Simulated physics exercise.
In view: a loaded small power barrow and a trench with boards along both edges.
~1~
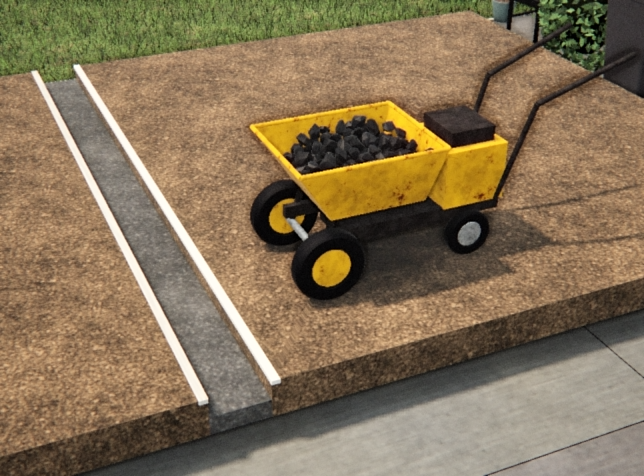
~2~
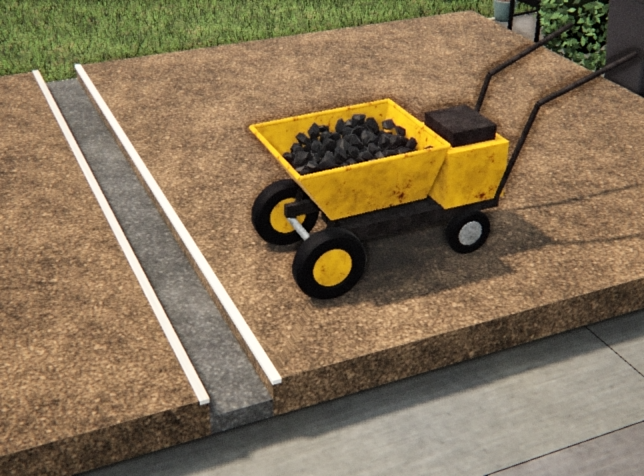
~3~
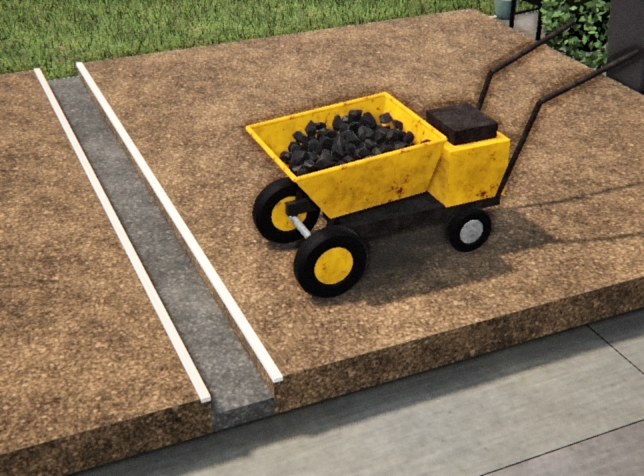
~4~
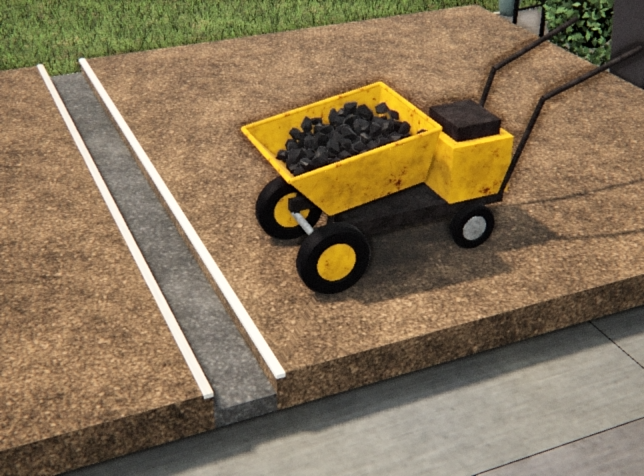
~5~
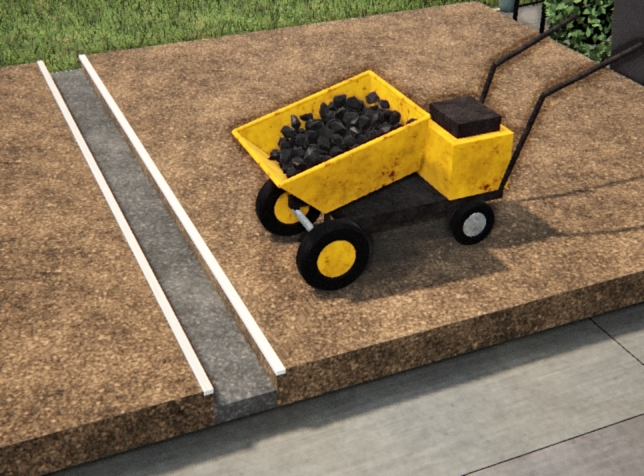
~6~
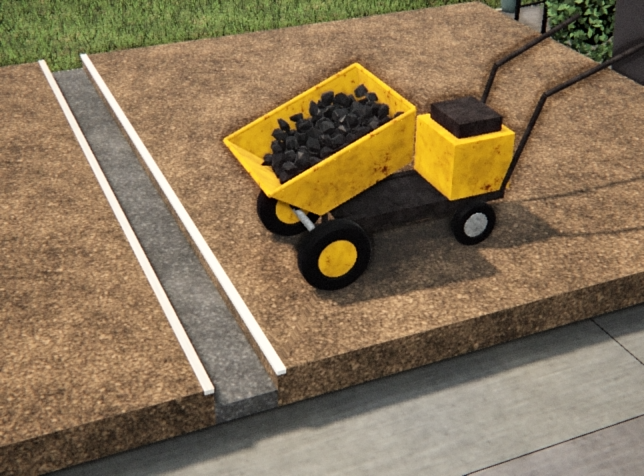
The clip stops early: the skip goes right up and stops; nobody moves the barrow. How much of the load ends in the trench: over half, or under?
Between the edges lies over half of the load.
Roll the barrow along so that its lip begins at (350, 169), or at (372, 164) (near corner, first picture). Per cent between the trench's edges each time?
About 40 and 20 per cent.
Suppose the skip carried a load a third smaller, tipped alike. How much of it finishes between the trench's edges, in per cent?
It comes to 80 per cent or so.
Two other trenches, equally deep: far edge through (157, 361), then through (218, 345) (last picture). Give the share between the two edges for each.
About 80 and 30 per cent.
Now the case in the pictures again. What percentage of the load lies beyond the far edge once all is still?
Near 10 %.
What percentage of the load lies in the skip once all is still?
Close to 20 per cent.
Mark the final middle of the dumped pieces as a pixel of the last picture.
Roughly at (186, 290).
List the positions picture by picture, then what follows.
The first frame shows lip of the skip at (301, 179), level; top of the load at (357, 144), lumps of coal; first edge of the trench at (254, 345); far edge at (184, 363), the trench over half as wide as the skip, and shallow for its width.
The second frame shows lip of the skip at (300, 179), tipped barely; top of the load at (369, 139).
The third frame shows lip of the skip at (296, 180), tipped barely; top of the load at (366, 134).
The fourth frame shows lip of the skip at (290, 182), tipped a little; top of the load at (362, 127).
The fifth frame shows lip of the skip at (280, 186), tipped clearly; top of the load at (352, 120).
The sixth frame shows lip of the skip at (270, 195), tipped clearly; top of the load at (359, 113); first edge of the trench at (260, 335); far edge at (190, 352).
Soon, skip tipped steeply; all in the skip.
A while on, skip tipped right over; about two thirds in the skip; about a quarter in or heaped over the trench; a stray few beyond it.
Towards the end, skip tipped right over; about a quarter in the skip; about two thirds in or heaped over the trench; a small part beyond it.
Finally, skip tipped right over; about a quarter in the skip; about two thirds in or heaped over the trench; a small part beyond it.
